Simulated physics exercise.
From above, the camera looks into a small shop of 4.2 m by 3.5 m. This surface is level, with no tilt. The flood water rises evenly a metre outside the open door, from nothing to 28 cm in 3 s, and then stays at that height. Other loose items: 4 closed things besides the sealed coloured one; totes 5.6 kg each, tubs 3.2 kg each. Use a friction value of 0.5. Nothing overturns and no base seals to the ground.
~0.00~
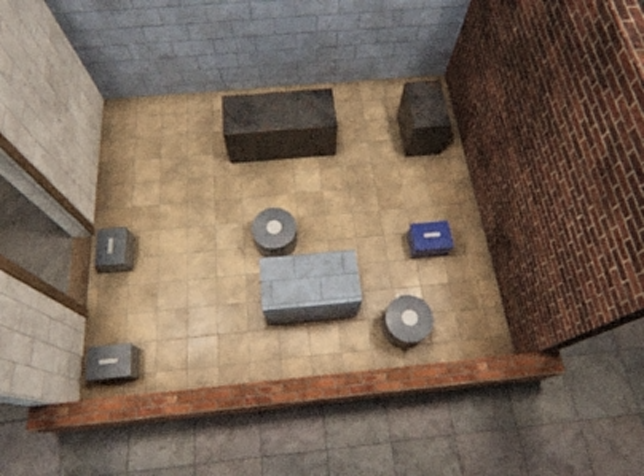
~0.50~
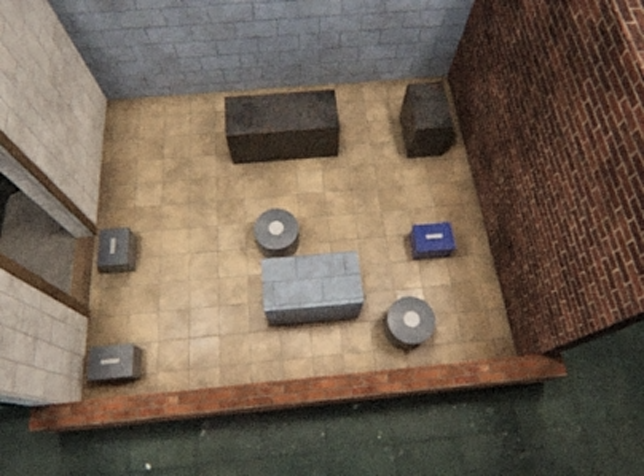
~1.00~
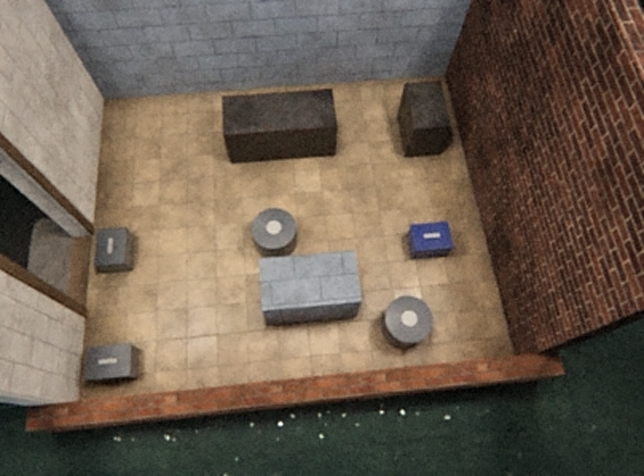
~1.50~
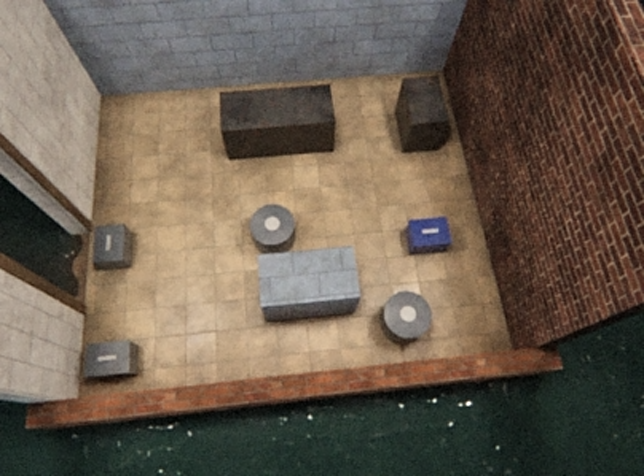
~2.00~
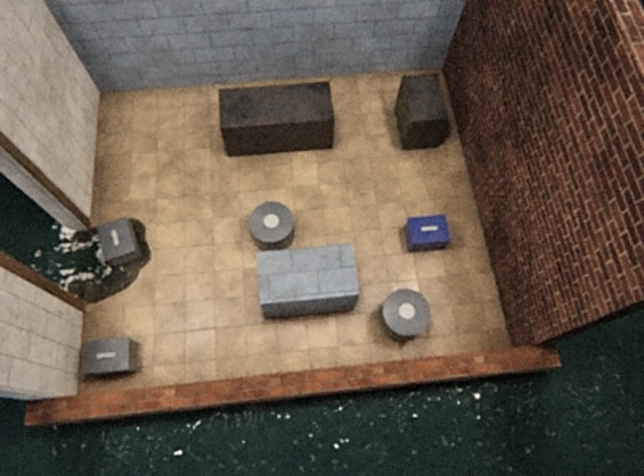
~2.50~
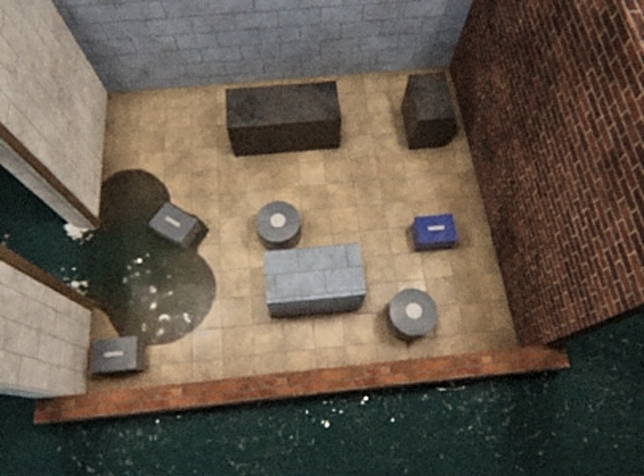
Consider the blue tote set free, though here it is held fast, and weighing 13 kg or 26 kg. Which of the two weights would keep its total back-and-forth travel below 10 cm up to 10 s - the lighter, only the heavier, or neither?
I think only the heavier option passes.
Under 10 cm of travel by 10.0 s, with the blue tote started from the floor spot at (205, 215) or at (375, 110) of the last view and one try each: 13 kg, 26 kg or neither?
For the first spot only the heavier suffices, for the second only the heavier suffices.
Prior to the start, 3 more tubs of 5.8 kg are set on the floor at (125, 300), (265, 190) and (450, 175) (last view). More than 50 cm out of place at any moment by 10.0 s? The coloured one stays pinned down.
In the order given, beyond the mark, then beyond the mark, and last within the mark.
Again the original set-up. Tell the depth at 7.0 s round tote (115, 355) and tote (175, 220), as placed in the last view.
Depth approx. 4 cm / 11 cm.
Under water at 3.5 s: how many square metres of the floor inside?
At that time the wet patch spans about 5.5 m2.
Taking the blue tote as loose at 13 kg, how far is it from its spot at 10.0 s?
Displacement near 60 cm.
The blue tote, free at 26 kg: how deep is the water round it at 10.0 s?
Close to 12 cm deep.
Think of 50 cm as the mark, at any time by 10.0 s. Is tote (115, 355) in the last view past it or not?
Result: Threshold not reached.
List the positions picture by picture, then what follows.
The blue tote at (432, 235), on the bottom; 0.0 m2 under water; 0 of 5 have shifted, in the first frame.
The blue tote at (434, 237) rests on the ground; 0.0 m2 under water; 0 of 5 have shifted, in the second frame.
The blue tote at (432, 236), on the bottom; 0.0 m2 under water; 0 of 5 have shifted, in the third frame.
The blue tote at (430, 232), on the bottom; water covers 0.0 m2; 0 of 5 have shifted, in the fourth frame.
The blue tote at (429, 229), on the bottom; 0.2 m2 under water; 1 of 5 have shifted, in the fifth frame.
The blue tote at (436, 228), on the bottom; 1.6 m2 under water; 1 of 5 have shifted, in the sixth frame.
After 3.5 s the blue tote would be 0 cm from its start with 13 kg and 0 cm from its start with 26 kg; 0 cm of water round it then.
After 4.5 s the blue tote would be 0 cm from its start with 13 kg and 0 cm from its start with 26 kg; 3 cm of water round it then.
After 7.0 s the blue tote would be 0 cm from its start with 13 kg and 0 cm from its start with 26 kg; 9 cm of water round it then.
After 10.0 s the blue tote would be 57 cm from its start with 13 kg and 0 cm from its start with 26 kg; 12 cm of water round it then.
